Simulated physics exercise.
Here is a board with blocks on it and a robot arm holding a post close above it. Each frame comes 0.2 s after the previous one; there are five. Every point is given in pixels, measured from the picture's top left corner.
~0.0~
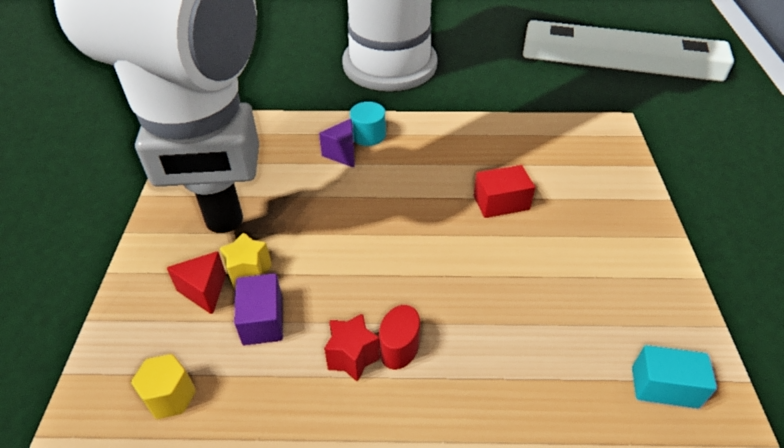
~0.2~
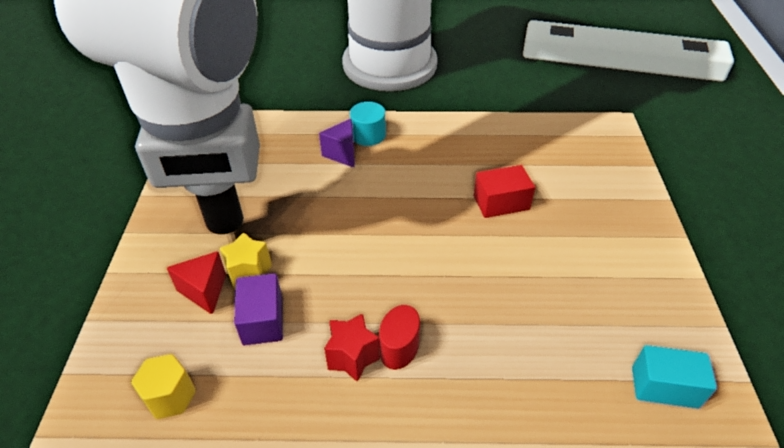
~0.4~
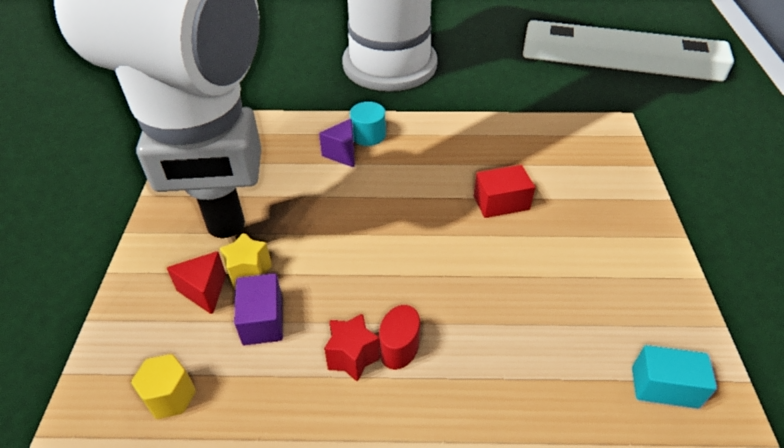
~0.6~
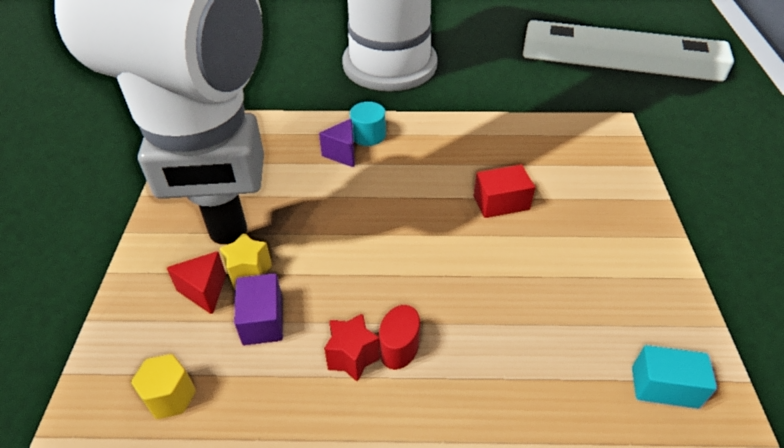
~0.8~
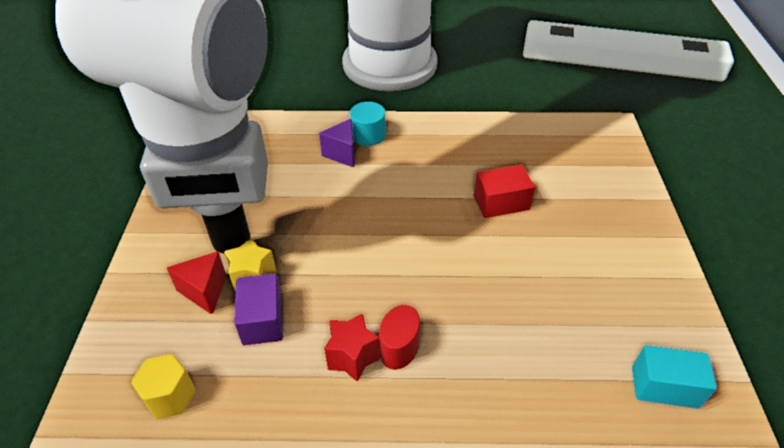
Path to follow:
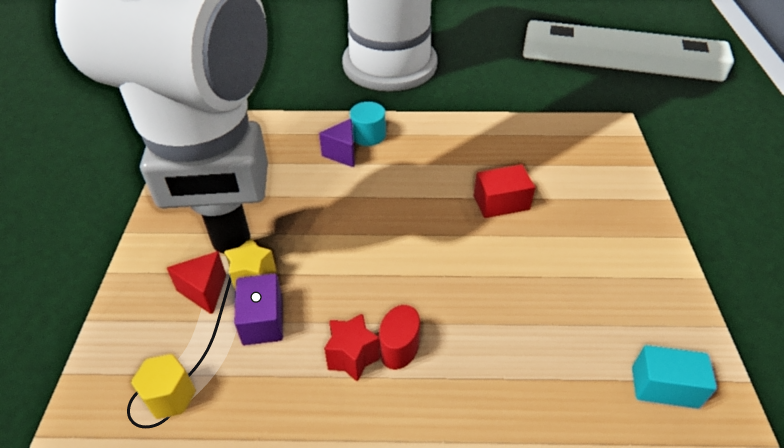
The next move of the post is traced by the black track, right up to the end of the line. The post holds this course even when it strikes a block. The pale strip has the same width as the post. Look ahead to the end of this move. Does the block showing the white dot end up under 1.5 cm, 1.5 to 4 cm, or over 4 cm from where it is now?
It falls in the over 4 cm band.
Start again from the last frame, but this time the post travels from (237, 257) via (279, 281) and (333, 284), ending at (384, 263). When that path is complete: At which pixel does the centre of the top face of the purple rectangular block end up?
Its top face will be centred at roughly (271, 337).
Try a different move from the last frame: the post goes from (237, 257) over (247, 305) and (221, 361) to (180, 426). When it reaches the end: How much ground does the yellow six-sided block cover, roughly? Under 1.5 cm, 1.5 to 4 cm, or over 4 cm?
It ends 1.5 to 4 cm from its spot.
Drawn move, from (237, 257) through (223, 303) and (204, 356) to (152, 405); the dot is on the purple rectangular block.
What follows on the original path. One third of the way, post at (217, 288); red triangle at (173, 293), turned 70° clockwise; yellow star-shaped block at (248, 294), turned 30° anticlockwise; purple rectangular block at (275, 328), turned 15° anticlockwise.
Two thirds of the way, post at (197, 340); red triangle at (167, 304), turned 120° clockwise; yellow star-shaped block at (244, 316), turned 60° anticlockwise; purple rectangular block at (289, 339), turned 35° anticlockwise.
At the end, post at (143, 390); yellow six-sided block at (110, 429), turned 35° anticlockwise; red triangle at (167, 304), turned 120° clockwise; yellow star-shaped block at (244, 316), turned 60° anticlockwise; purple rectangular block at (289, 339), turned 35° anticlockwise.
